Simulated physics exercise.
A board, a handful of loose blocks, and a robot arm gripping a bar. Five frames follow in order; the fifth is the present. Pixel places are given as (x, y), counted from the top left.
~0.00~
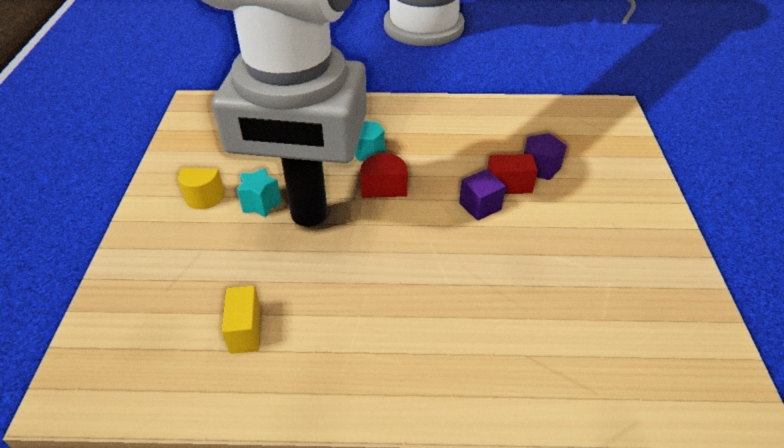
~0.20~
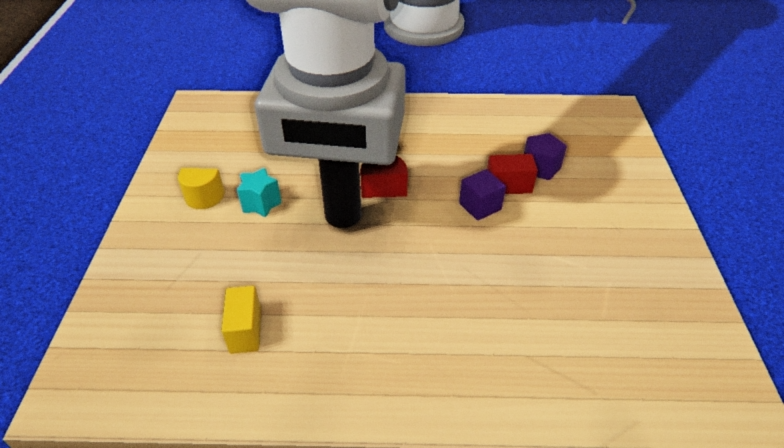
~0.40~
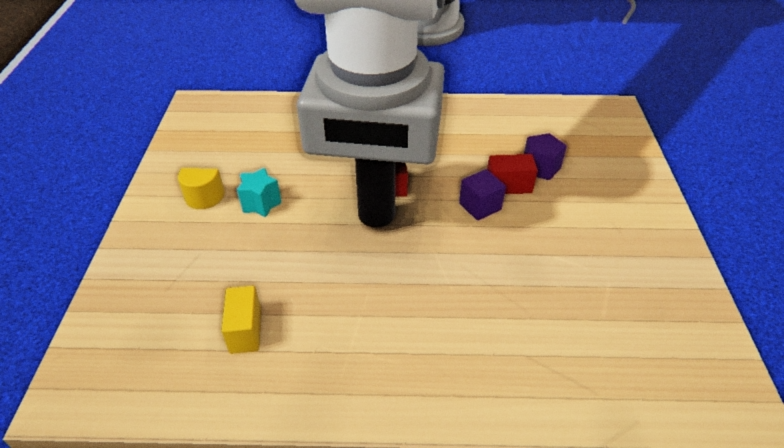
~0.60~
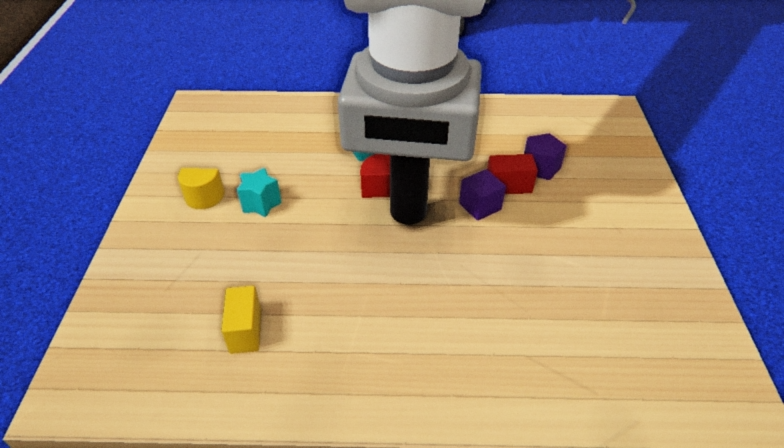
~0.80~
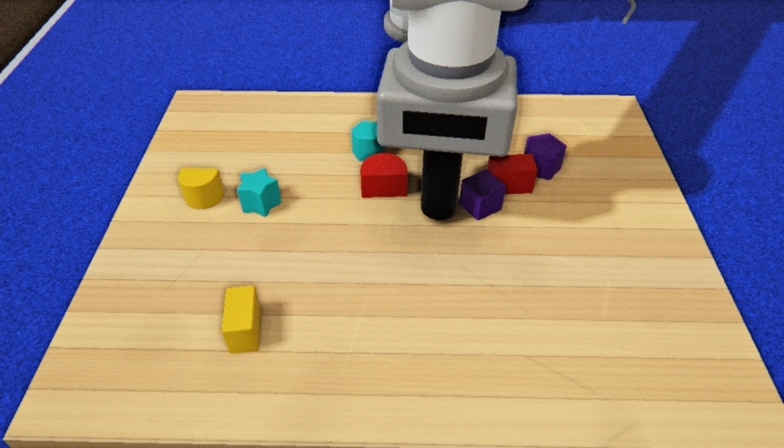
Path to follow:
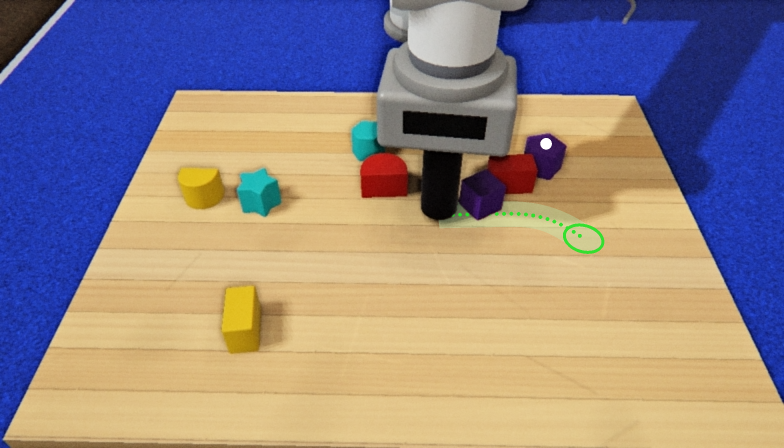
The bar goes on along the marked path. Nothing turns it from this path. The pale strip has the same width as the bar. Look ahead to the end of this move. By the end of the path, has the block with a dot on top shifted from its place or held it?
That block gets shifted.
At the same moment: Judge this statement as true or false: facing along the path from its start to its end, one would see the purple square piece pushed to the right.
False
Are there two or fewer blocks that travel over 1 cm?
I expect not.
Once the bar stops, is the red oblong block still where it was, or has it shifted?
It travels a centimetre or more.
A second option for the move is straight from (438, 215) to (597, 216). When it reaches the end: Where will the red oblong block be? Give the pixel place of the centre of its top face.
For the centre of its top, I'd go with (525, 151).
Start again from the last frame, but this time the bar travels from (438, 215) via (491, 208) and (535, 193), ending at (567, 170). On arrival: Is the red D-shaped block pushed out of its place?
My answer is no.
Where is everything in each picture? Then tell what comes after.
In the first frame, lower end of the bar (309, 214), tops of blocks, red D-shaped block (384, 164), purple square piece (484, 182), red oblong block (513, 162), purple five-sided block (546, 144).
In the second frame, bar (343, 215), blocks as before.
In the third frame, bar (377, 215), blocks as before.
In the fourth frame, bar (408, 212), blocks as before.
In the fifth frame, bar (439, 208), red D-shaped block (384, 164), purple square piece (484, 182), red oblong block (513, 162), purple five-sided block (546, 144).
The drawn path runs from (438, 215) via (488, 214) and (538, 216), ending at (584, 238); the dot is on the purple five-sided block.
What follows on the original path. One third of the way, bar (489, 207); purple square piece (508, 170), turned 40° anticlockwise; red oblong block (524, 155), turned 20° clockwise; purple five-sided block (549, 142).
Two thirds of the way, bar (540, 209); purple square piece (518, 167), turned 55° anticlockwise; red oblong block (529, 149), turned 20° clockwise; purple five-sided block (554, 136).
At the end, bar (586, 231); red D-shaped block not moved; purple square piece (518, 167), turned 55° anticlockwise; red oblong block (529, 149), turned 20° clockwise; purple five-sided block (554, 136).
